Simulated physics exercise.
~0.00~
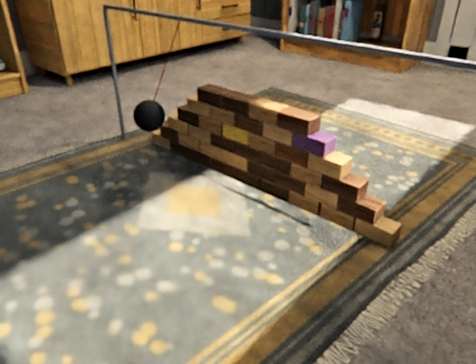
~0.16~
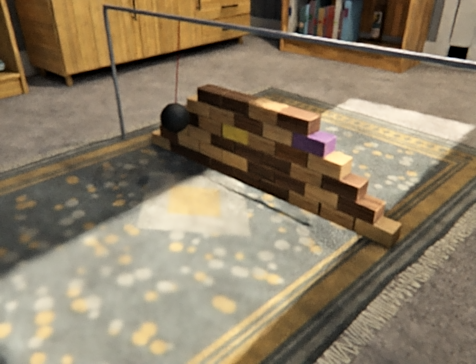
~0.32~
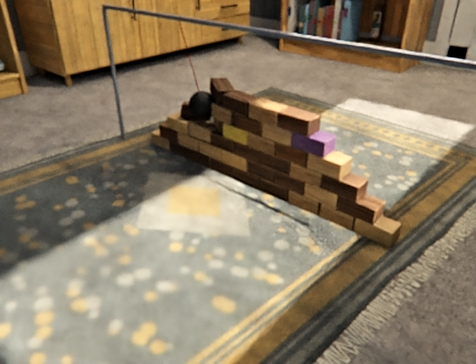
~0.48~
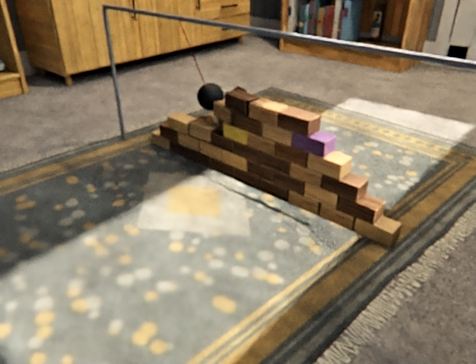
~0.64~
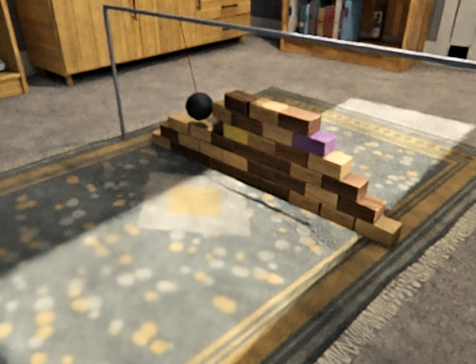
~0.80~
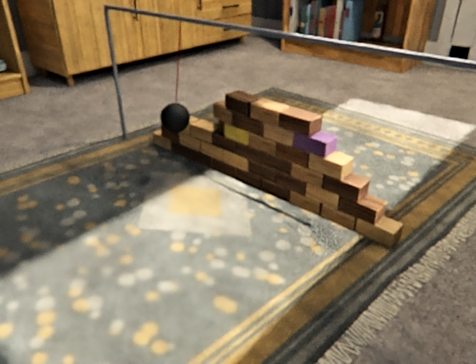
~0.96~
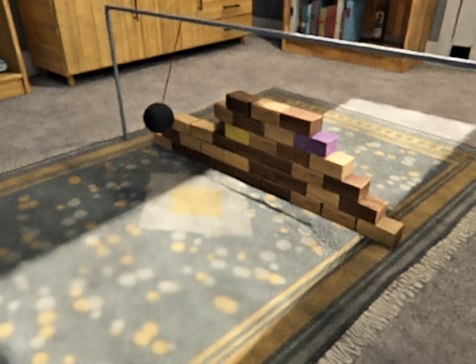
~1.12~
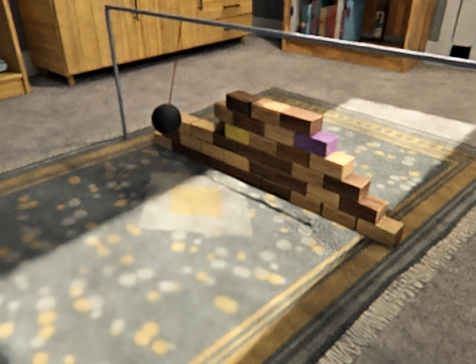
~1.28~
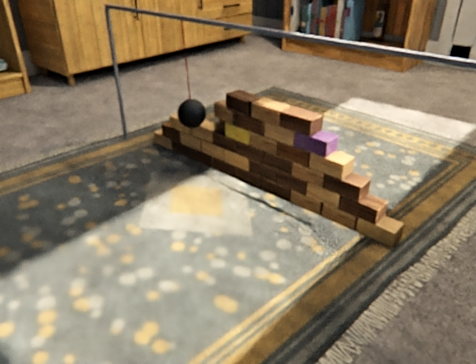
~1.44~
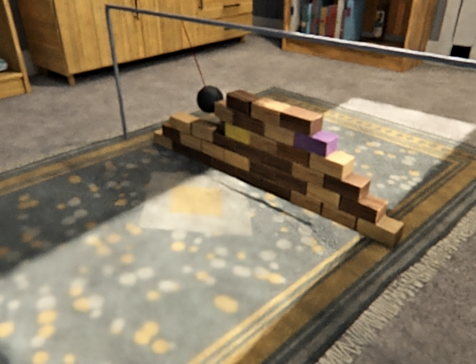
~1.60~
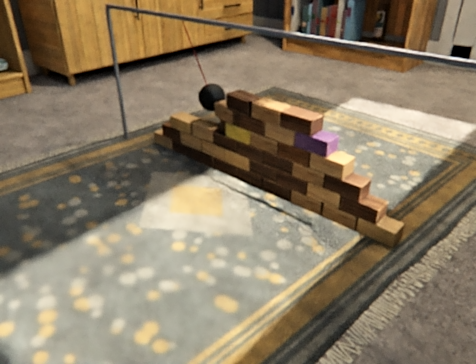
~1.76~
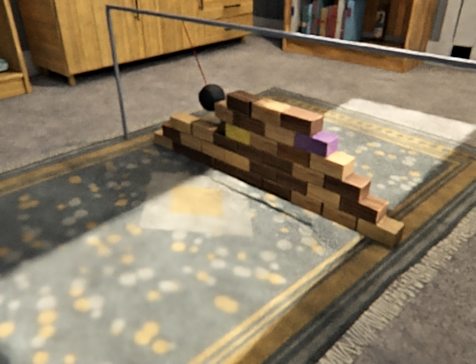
Stepped wall of wooden blocks losing a few upper-left pieces as a black ball swings in, rebounds and settles against it.
